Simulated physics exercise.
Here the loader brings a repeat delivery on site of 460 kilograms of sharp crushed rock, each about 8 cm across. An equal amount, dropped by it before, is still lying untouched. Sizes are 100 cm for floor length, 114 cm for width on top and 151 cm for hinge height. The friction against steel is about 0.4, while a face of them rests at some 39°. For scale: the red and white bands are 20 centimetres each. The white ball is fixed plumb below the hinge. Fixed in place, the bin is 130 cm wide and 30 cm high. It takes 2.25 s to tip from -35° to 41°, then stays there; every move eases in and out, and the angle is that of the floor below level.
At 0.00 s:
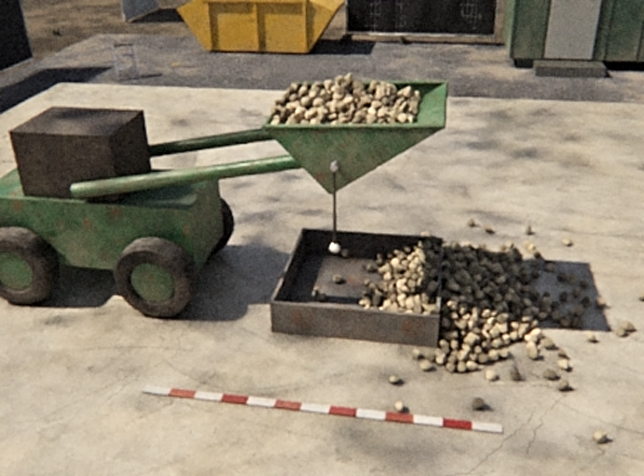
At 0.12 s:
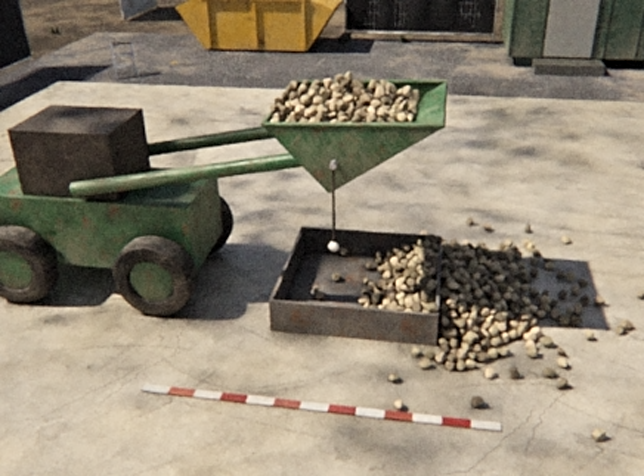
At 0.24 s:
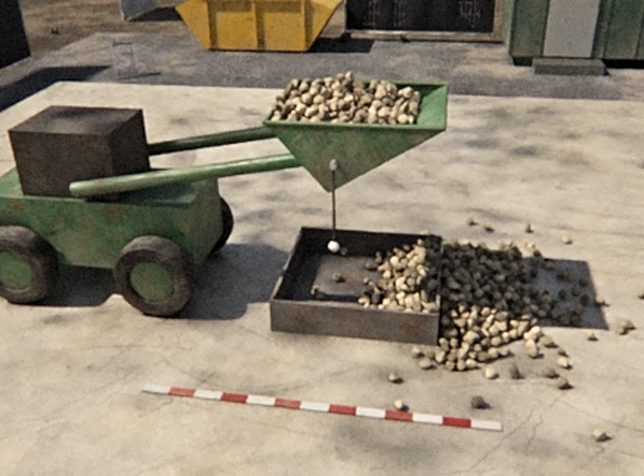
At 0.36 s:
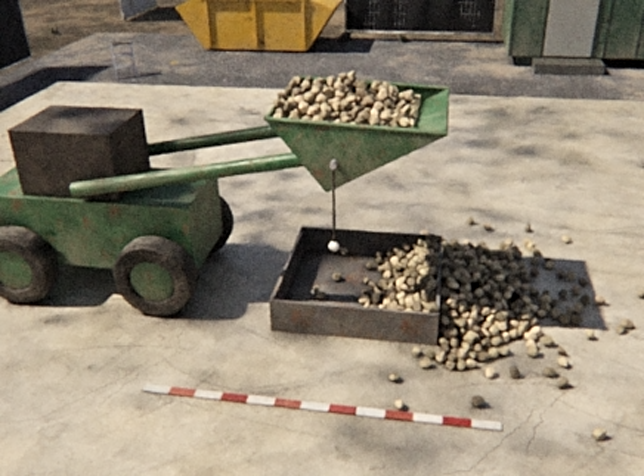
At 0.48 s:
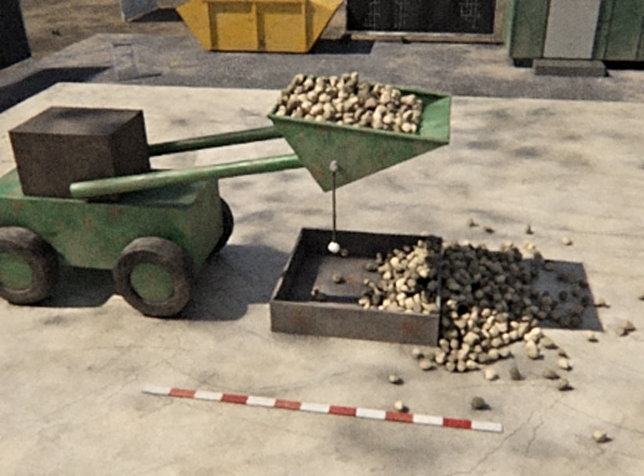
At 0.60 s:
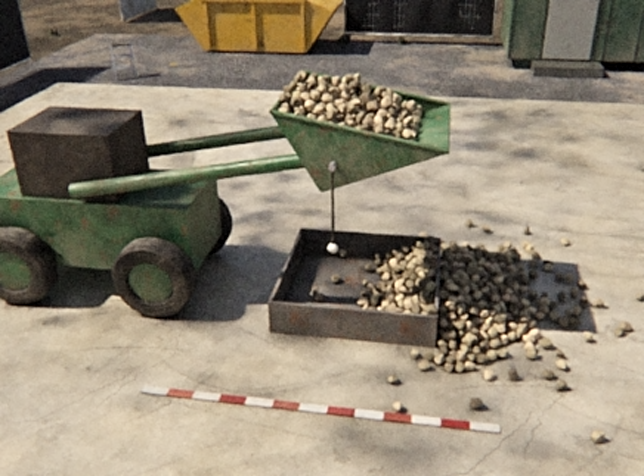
Green wheeled loader slowly tilting its raised bucket of pale stones forward above a low dark bin and a spilled stone heap.
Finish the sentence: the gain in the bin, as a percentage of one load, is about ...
... 17 per cent.
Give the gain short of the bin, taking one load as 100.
Around 0 per cent of a load, I'd say.
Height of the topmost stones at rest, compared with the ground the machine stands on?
Roughly 48 cm above that ground.
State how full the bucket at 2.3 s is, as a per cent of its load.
Close to 25 in a hundred is still held.
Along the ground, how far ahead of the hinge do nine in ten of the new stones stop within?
Around 160 cm ahead of it.
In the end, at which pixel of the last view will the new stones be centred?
Near (469, 285).
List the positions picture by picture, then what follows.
In the first frame, the bucket is at -35°, its lip at (445, 126); the top of the load is at (342, 88). The earlier load is highest near (433, 263), 32 cm above ground level, 35 % in the bin, 66 % beside or beyond the bin.
In the second frame, the bucket is at -34°, its lip at (444, 126); the top of the load is at (341, 86); the stones move at 0.0 m/s on average.
The third frame shows lip at (446, 129), floor tilted -33°, highest stones at (333, 86); the stones move at 0.1 m/s on average.
The fourth frame shows lip at (447, 134), floor tilted -30°, highest stones at (313, 84); the stones move at 0.1 m/s on average.
The fifth frame shows lip at (449, 143), floor tilted -26°, highest stones at (311, 84); the stones move at 0.2 m/s on average.
The sixth frame shows lip at (449, 152), floor tilted -22°, highest stones at (307, 81); the stones move at 0.2 m/s on average.
After 1.7 s the floor is at 29°; in per cent of one load, 98 in the bucket, 36 in the bin, 66 beside or beyond the bin; the foremost stones are at (612, 295).
After 2.3 s the floor is at 41°; in per cent of one load, 26 in the bucket, 62 in the bin, 113 beside or beyond the bin; the foremost stones are at (612, 295).
After 2.7 s the floor is at 41°; in per cent of one load, 1 in the bucket, 58 in the bin, 141 beside or beyond the bin; the foremost stones are at (612, 295).
After 5.5 s the floor is at 41°; in per cent of one load, 0 in the bucket, 51 in the bin, 149 beside or beyond the bin; the foremost stones are at (618, 310). Net gain in the bin, 17.
